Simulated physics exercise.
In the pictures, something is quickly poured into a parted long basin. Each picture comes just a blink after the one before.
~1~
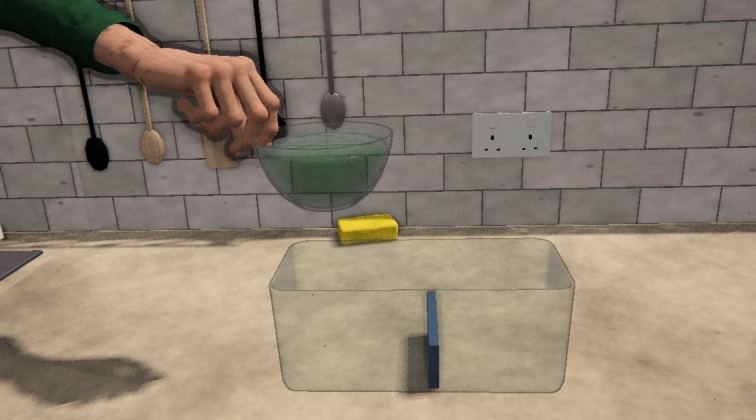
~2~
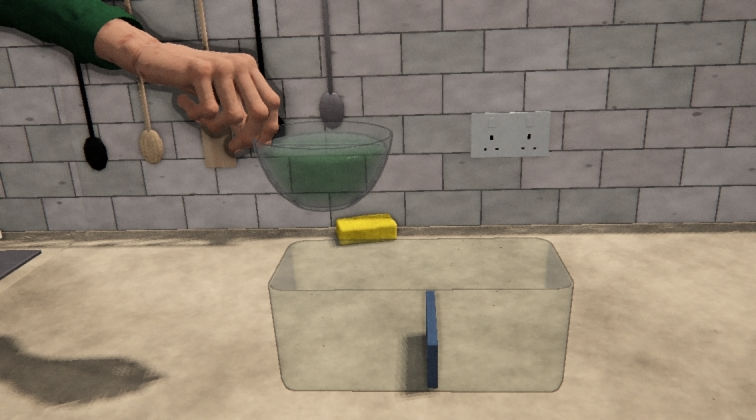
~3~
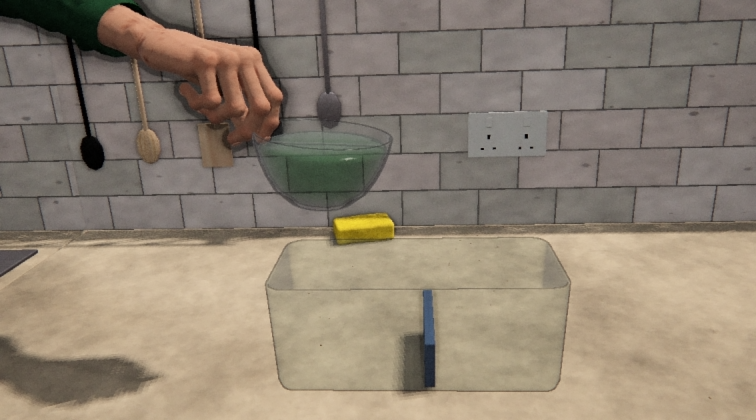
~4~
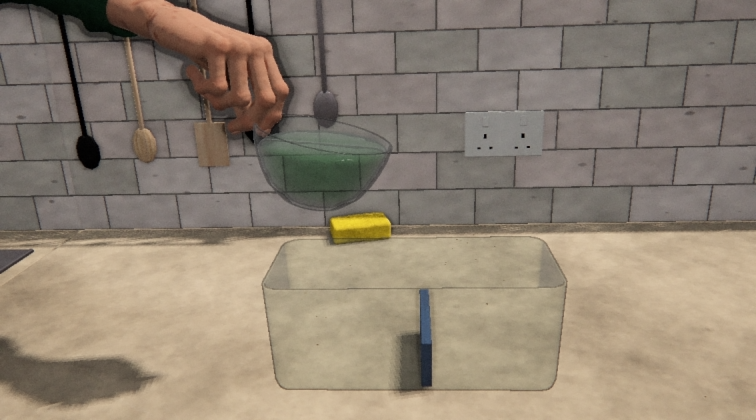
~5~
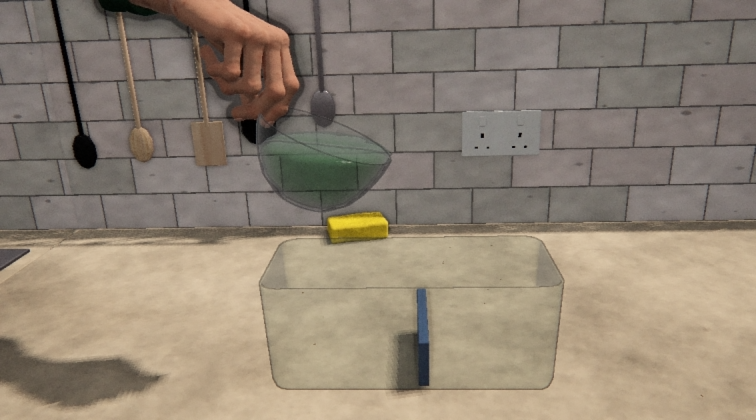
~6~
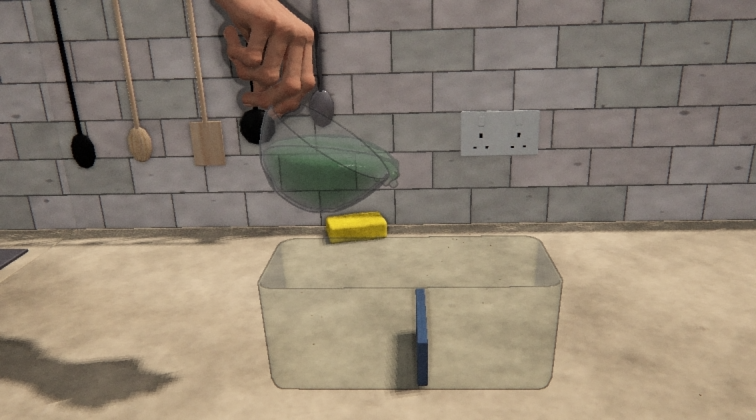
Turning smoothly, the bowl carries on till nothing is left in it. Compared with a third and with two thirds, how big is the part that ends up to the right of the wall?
I'd put the amount right of the wall between the two marks of a third and two thirds.
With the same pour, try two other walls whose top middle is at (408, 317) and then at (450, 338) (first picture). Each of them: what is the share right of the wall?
Try 1: Some 75 %; try 2: 40 %.
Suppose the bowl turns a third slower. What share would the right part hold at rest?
Near 70 %.
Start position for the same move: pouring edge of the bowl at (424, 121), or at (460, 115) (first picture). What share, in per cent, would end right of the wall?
One after the other: 80 %, 85 %.
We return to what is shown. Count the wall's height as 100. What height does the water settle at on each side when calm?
Near 30 in a hundred to the left, 30 to the right.
A moment on, the bowl is tipped right over and 9 per cent is still to pour, 19 is left of the wall and 49 right of it.
Next, the bowl is tipped right over and 0 per cent is still to pour, 43 is left of the wall and 51 right of it.
Then the bowl is tipped right over and 0 per cent is still to pour, 47 is left of the wall and 51 right of it.
Later the bowl is tipped right over and 0 per cent is still to pour, 47 is left of the wall and 51 right of it.
Finally, 47 per cent lies left of the wall, 51 right of it and 2 outside.
